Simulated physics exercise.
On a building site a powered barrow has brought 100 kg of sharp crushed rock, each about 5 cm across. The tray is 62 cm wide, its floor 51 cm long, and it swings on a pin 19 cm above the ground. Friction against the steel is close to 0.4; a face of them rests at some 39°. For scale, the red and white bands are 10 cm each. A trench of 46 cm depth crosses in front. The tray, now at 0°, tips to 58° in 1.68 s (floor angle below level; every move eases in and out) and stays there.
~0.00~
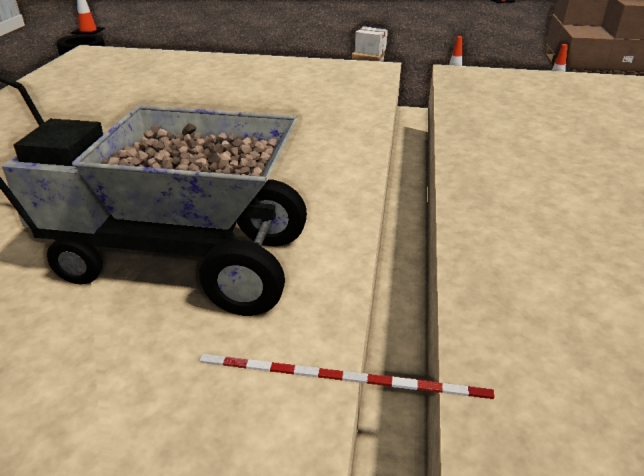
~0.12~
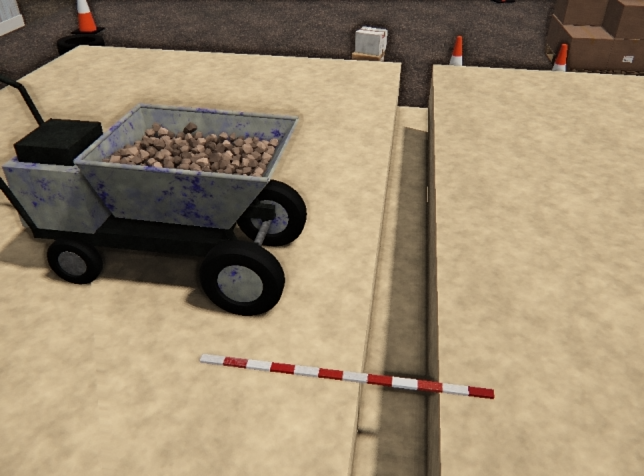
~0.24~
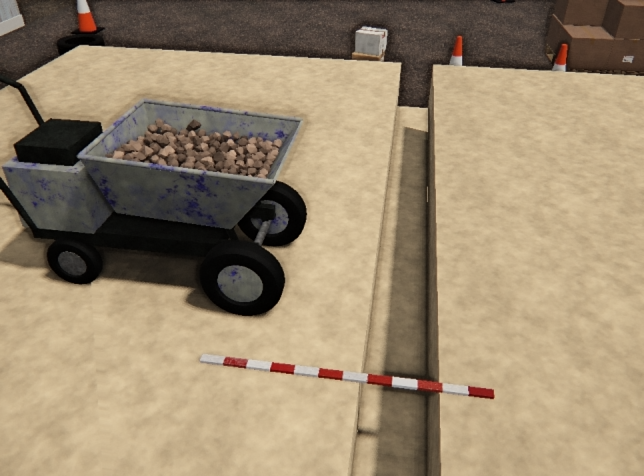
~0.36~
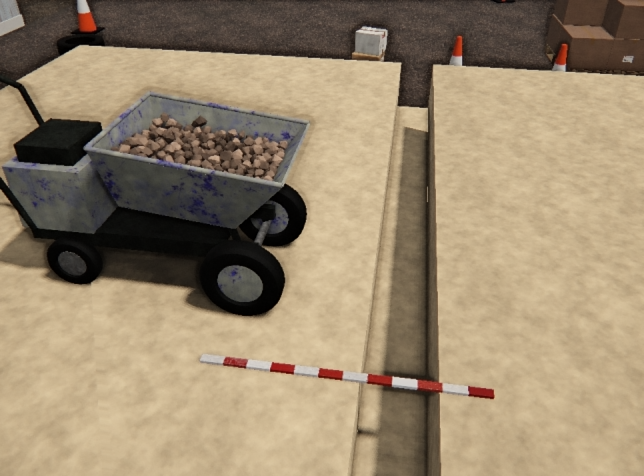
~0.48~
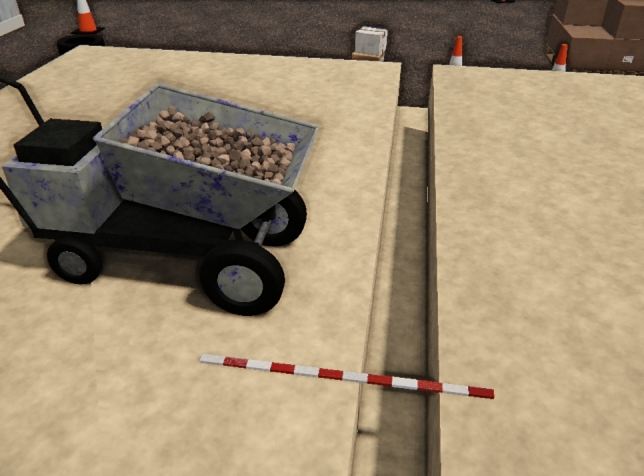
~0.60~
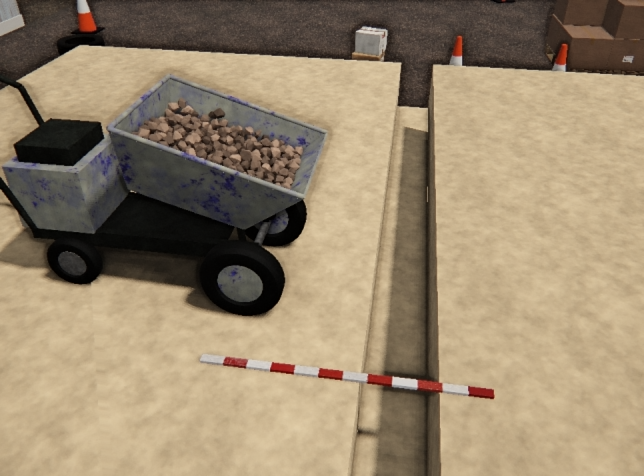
The video shows a powered barrow loaded with crushed rock standing beside a narrow trench, a red and white banded pole lying across it, as the grey tray slowly tilts, its rear rising and its front lip lowering rightward.
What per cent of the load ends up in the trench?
About 8 per cent.
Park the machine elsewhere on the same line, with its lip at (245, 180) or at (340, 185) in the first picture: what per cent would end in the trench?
First some 5, then 0 per cent.
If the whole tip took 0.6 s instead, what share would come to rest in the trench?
It would be near 25 per cent.
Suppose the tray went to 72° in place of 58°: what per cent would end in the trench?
In that case some 80 per cent.
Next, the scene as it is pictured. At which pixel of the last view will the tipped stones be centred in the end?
Their middle is at about (405, 359).
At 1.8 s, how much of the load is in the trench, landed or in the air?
Some 0 per cent.
After 1.3 s the floor is at 49°; 100 % in the tray; the foremost stones are at (334, 224).
After 1.8 s the floor is at 58°; 99 % in the tray, 1 % in the trench; the foremost stones are at (388, 264).
After 2.1 s the floor is at 58°; 95 % in the tray, 1 % short of the trench, 5 % in the trench; the foremost stones are at (420, 346).
After 4.1 s the floor is at 58°; 92 % in the tray, 8 % in the trench; the foremost stones are at (423, 367).
